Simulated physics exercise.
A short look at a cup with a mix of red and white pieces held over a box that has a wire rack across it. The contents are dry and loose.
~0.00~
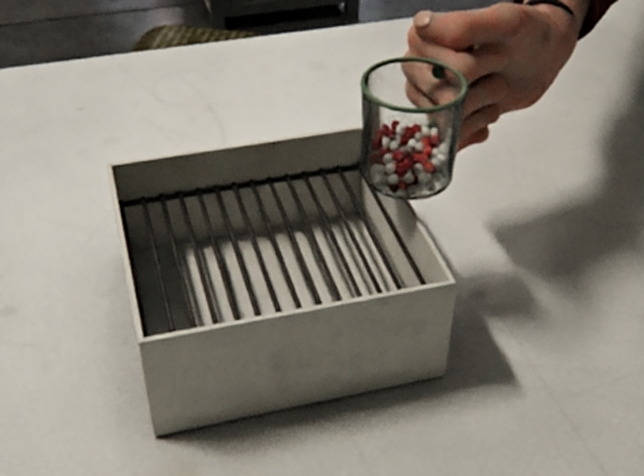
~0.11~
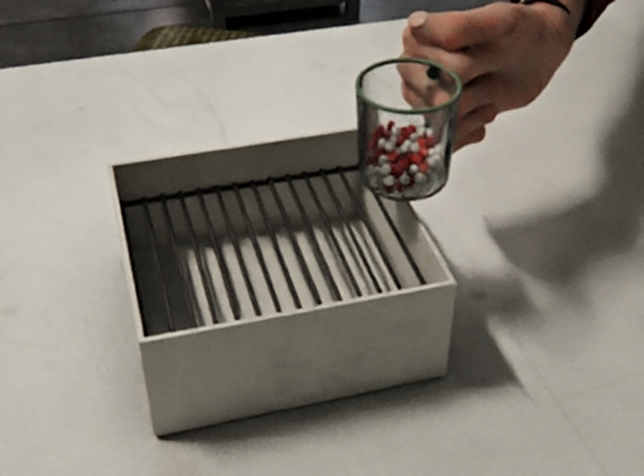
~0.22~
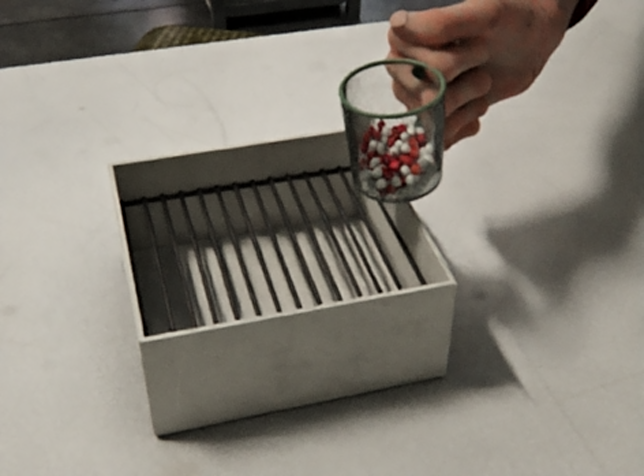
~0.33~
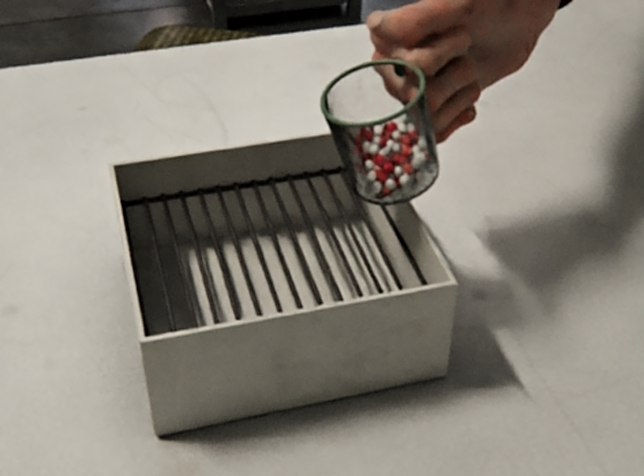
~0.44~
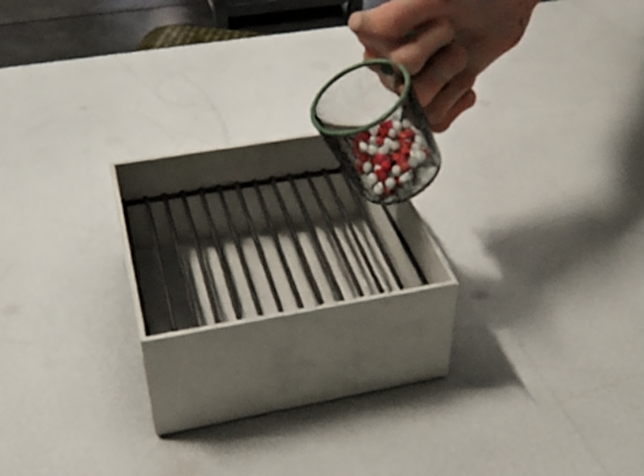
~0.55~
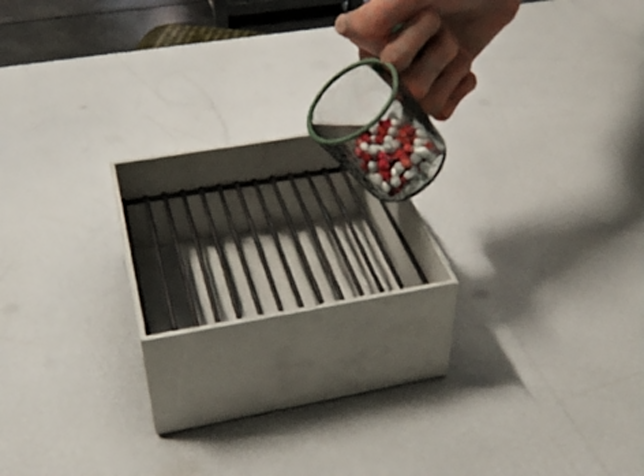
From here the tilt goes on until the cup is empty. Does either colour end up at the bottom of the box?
The red pieces fall between the wires; the white pieces fall between the wires.
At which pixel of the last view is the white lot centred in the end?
Around (297, 302).
After 0.88 s, red ones, the whole lot in the cup; white ones, the whole lot in the cup.
After 1.24 s, red ones, the whole lot in the cup; white ones, all but a few in the cup, only a few on or over the wires.
After 1.66 s, red ones, near a quarter on or over the wires, the bulk under the rack; white ones, near a quarter on or over the wires, the bulk under the rack, only a few outside the box.
In the end (2.9 s), red ones, the whole lot under the rack; white ones, all but a few under the rack, only a few outside the box.
